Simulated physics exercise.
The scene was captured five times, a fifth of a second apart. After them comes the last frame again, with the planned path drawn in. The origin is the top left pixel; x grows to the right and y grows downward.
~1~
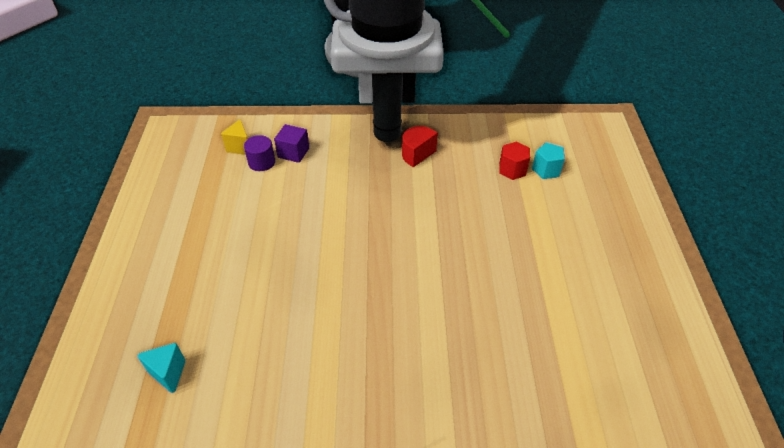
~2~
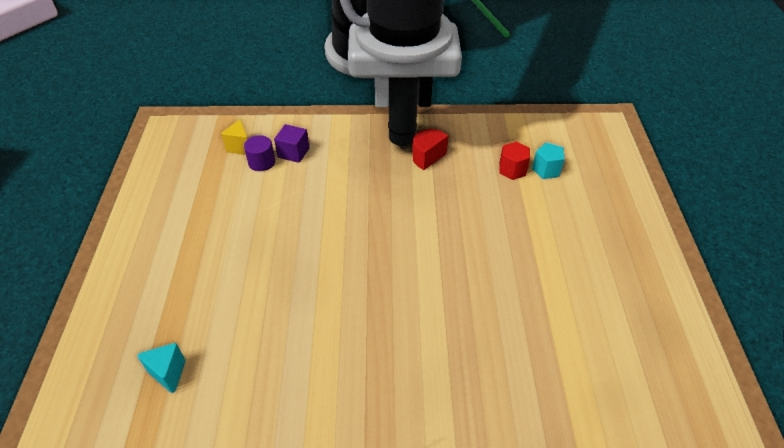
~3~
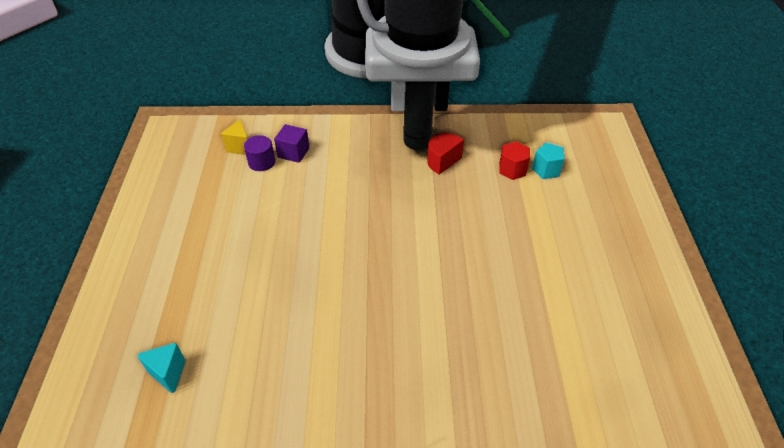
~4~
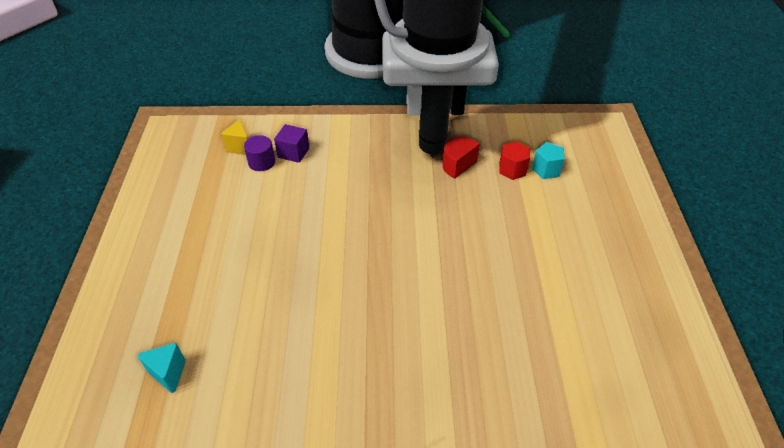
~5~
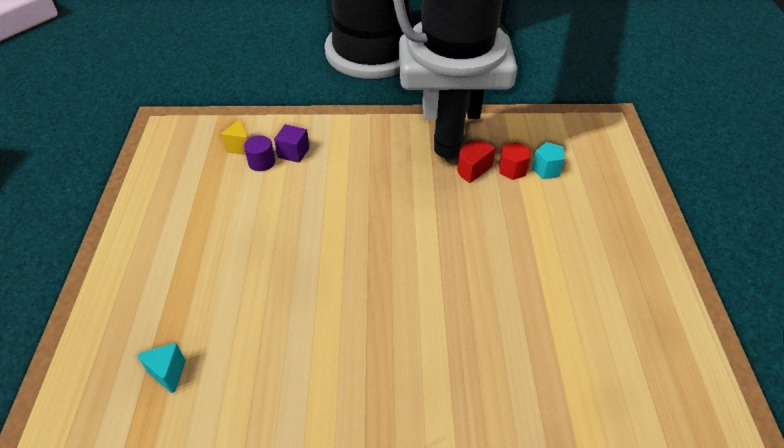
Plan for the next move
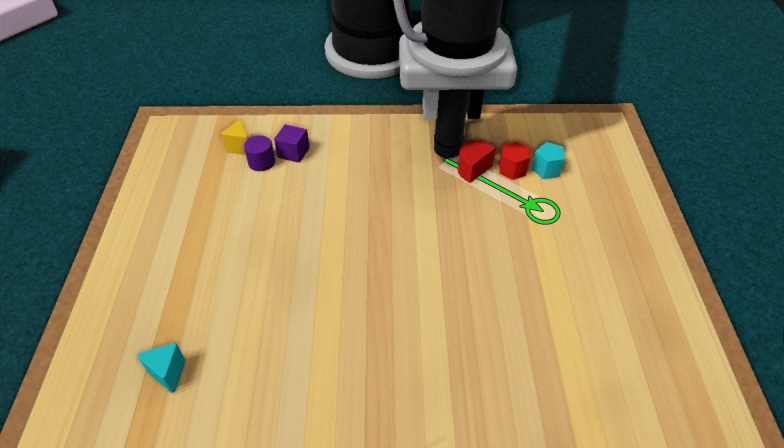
In the video, a black robotic post pushes a red block rightward along the top edge of a wooden board, closing the gap to another red block beside a turquoise one, while the other colored blocks stay still.
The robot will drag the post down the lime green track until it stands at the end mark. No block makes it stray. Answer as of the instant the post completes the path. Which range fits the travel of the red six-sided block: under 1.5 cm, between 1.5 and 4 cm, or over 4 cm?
1.5 to 4 cm.
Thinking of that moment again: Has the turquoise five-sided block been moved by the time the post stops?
Yes, it checks out.
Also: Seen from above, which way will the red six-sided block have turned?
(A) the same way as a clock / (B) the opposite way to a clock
The correct letter is B.
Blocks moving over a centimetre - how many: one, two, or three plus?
It should be three or more, as far as I can tell.
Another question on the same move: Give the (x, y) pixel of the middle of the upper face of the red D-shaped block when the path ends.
The centre of its top will be at (540, 164).
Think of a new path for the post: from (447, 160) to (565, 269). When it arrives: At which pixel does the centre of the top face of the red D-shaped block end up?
It will end up at (509, 163).
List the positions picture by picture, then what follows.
The first picture shows post tip (387, 134); block tops, red D-shaped block (418, 135); red six-sided block (517, 151); turquoise five-sided block (552, 151).
The second picture shows post (402, 138); red D-shaped block (429, 138).
The third picture shows post (417, 142); red D-shaped block (444, 142).
The fourth picture shows post (432, 146); red D-shaped block (460, 146).
The fifth picture shows post (448, 150); red D-shaped block (476, 150); red six-sided block (517, 151); turquoise five-sided block (552, 151).
Path on the board, from (447, 160) to (543, 211).
What follows on the original path. One third of the way, post (479, 166); red D-shaped block (510, 159), turned 45° anticlockwise; red six-sided block (534, 149); turquoise five-sided block (562, 151), turned 20° clockwise.
Two thirds of the way, post (512, 183); red D-shaped block (537, 163), turned 110° anticlockwise; red six-sided block (542, 147), turned 20° anticlockwise; turquoise five-sided block (570, 148), turned 35° clockwise.
At the end, post (546, 201); red D-shaped block (540, 164), turned 125° anticlockwise; red six-sided block (542, 146), turned 20° anticlockwise; turquoise five-sided block (570, 148), turned 35° clockwise.
